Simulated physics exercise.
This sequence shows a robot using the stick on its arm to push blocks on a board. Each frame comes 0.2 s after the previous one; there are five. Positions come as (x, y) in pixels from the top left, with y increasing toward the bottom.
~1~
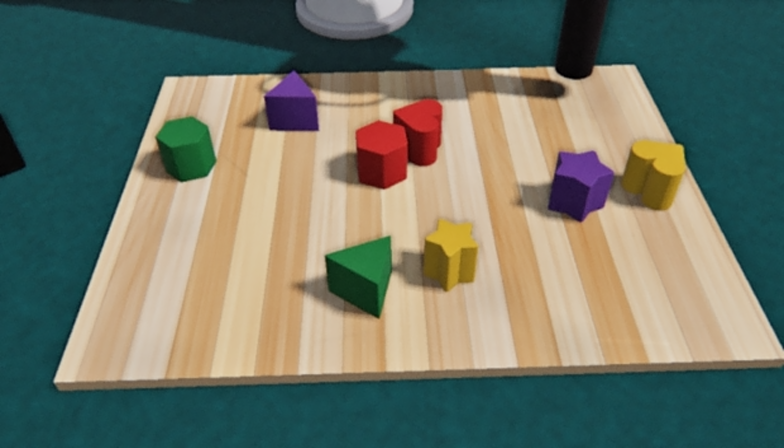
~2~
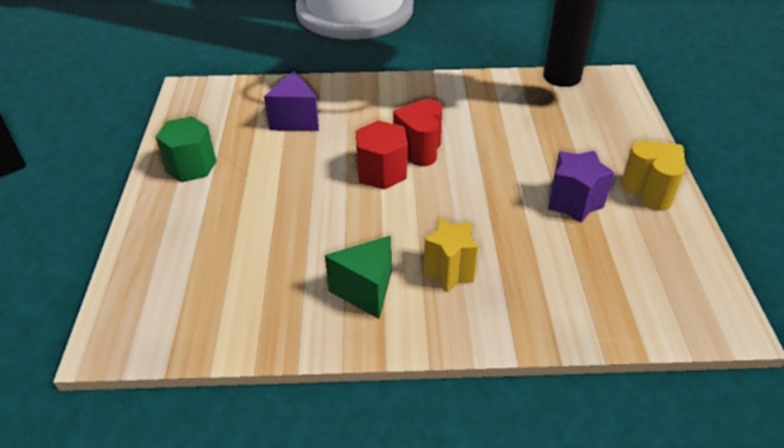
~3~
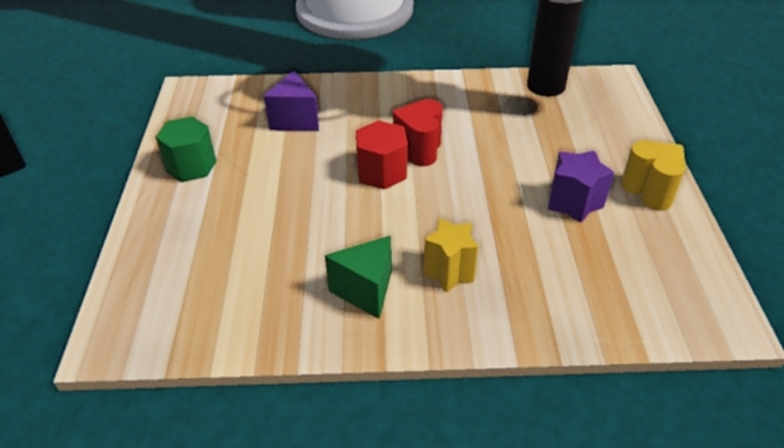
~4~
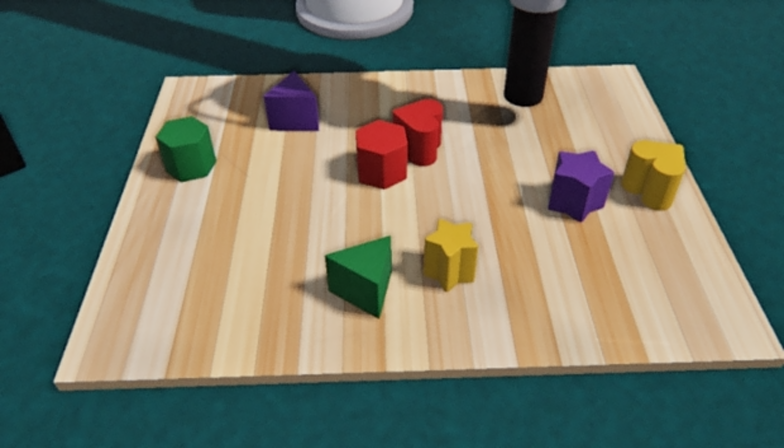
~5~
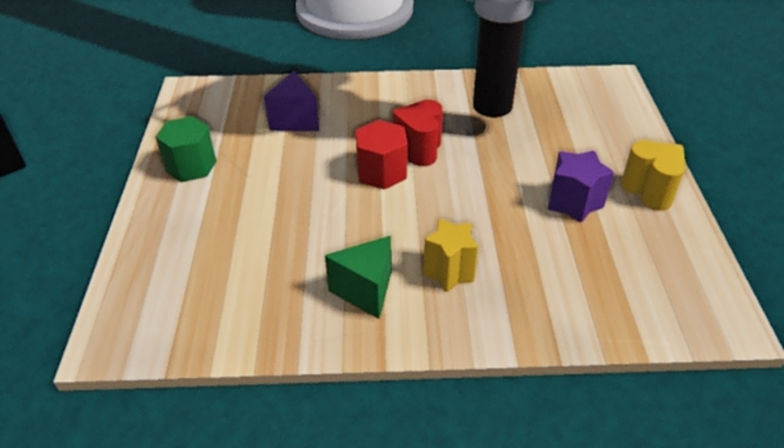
A black stick on a robot arm moves left and slightly forward from the far right of a wooden board, nearing a red heart and a red six-sided block, while all the green, purple, yellow and red blocks stay still.
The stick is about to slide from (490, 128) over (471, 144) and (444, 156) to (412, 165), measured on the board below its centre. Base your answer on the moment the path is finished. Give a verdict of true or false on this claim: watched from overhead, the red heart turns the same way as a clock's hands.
This is true.
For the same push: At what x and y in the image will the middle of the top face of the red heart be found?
I'd place it at (383, 113), taking the centre of its top.
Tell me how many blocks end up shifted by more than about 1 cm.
In total, two blocks get moved by over 1 cm.
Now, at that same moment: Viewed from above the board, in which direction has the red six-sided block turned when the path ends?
Turns anticlockwise.
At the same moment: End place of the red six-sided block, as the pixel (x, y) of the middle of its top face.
My best guess is (352, 140).
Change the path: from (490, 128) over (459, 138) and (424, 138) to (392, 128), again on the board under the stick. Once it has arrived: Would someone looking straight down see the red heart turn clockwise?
Answer: No.
On the path given first. One third of the way, stick at (472, 123); nothing pushed yet.
Two thirds of the way, stick at (444, 134); red six-sided block at (373, 138); red heart at (406, 115).
At the end, stick at (412, 143); red six-sided block at (352, 140), turned 45° anticlockwise; red heart at (383, 113), turned 30° clockwise.
